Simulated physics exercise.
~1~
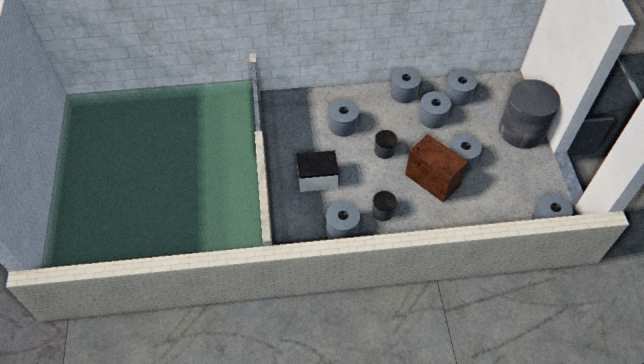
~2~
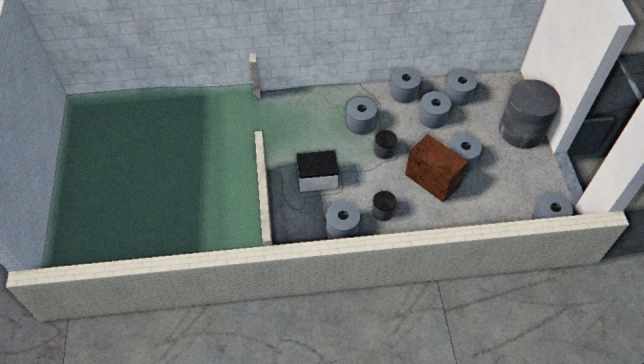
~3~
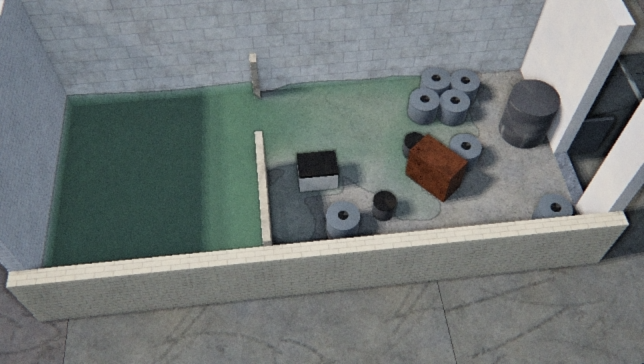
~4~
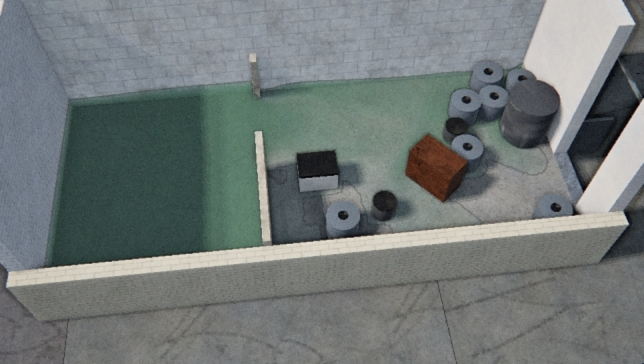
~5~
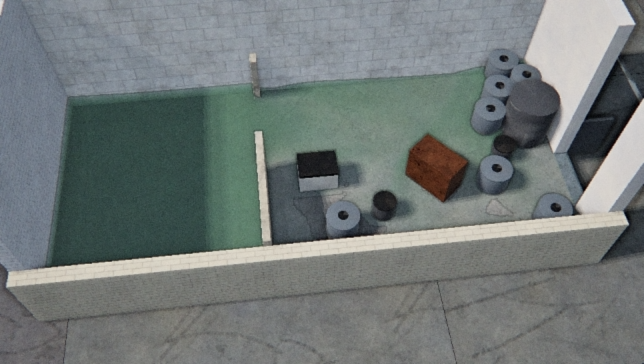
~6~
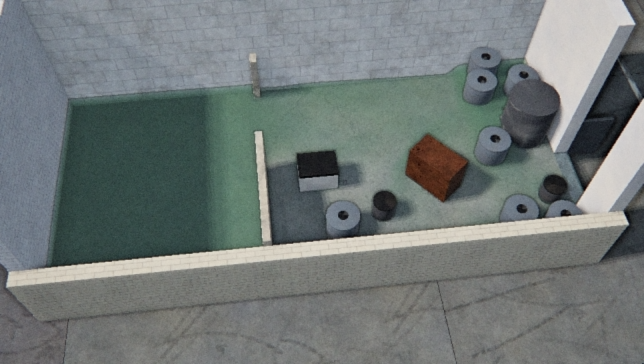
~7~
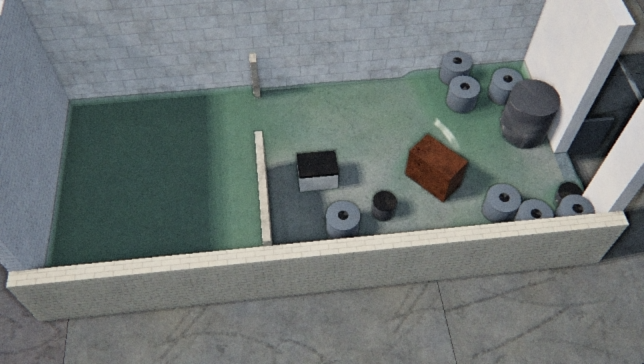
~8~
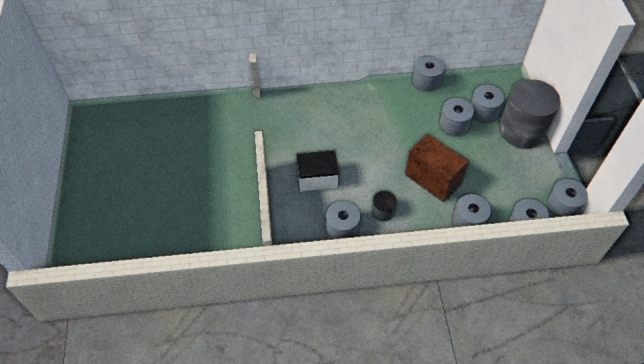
Green water spreads through a gap in an inner wall, sweeping grey drums to the right before some drift back left.
